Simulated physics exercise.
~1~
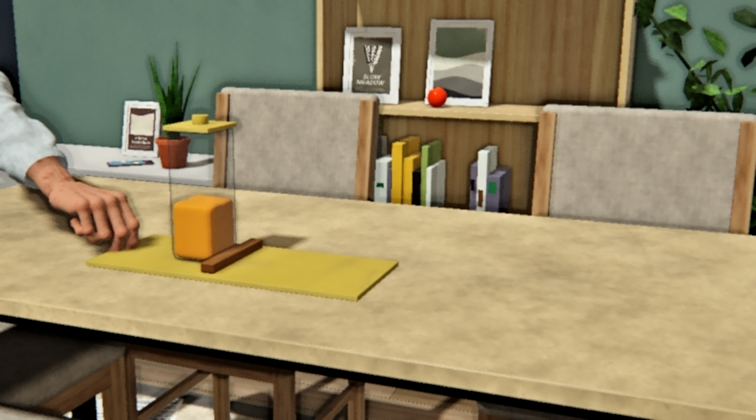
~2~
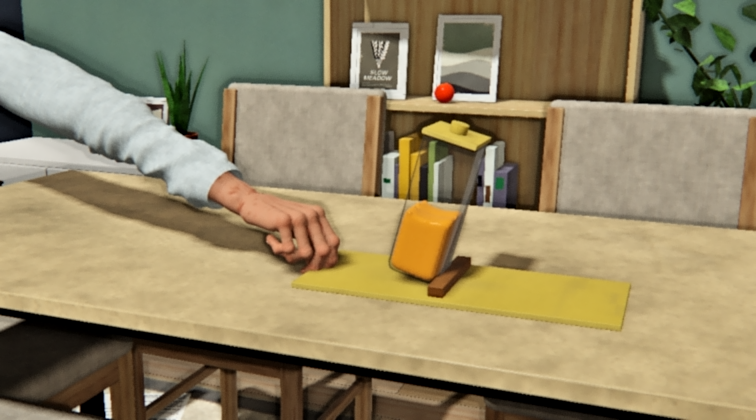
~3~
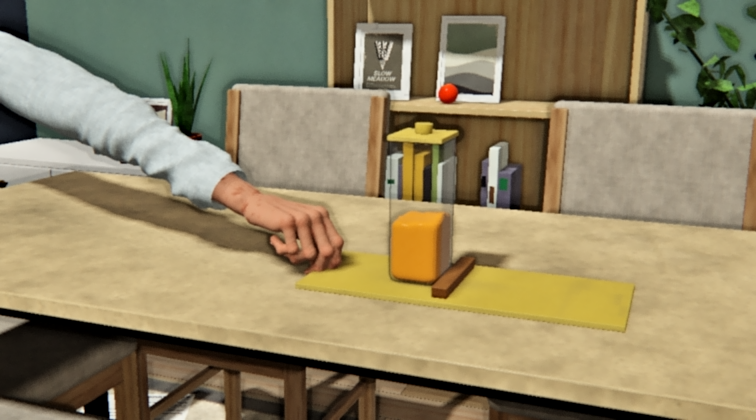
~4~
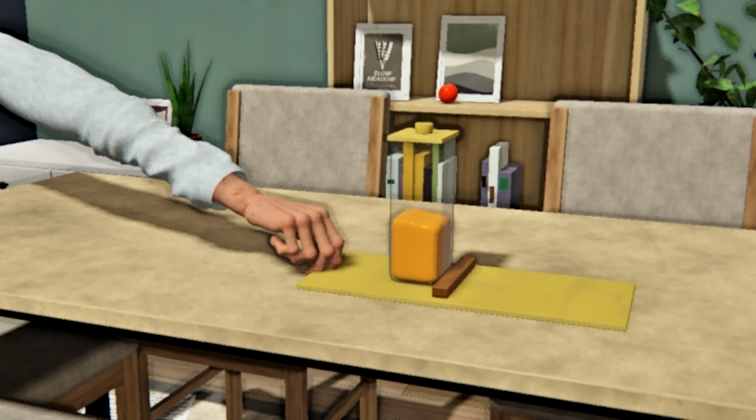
An arm in a pale blue sleeve reaches in from the left over a long beige dining table, seen from slightly above, with grey chairs and a wooden shelf behind it. Beside the hand, a clear square bottle with a yellow cap, partly filled with orange juice, stands on a yellow board against a brown strip. The hand and board move to the right, carrying the bottle along. The bottle tips to the right over the strip, its juice tilting inside. It then rocks back upright and stands still on the board, the hand resting beside it.
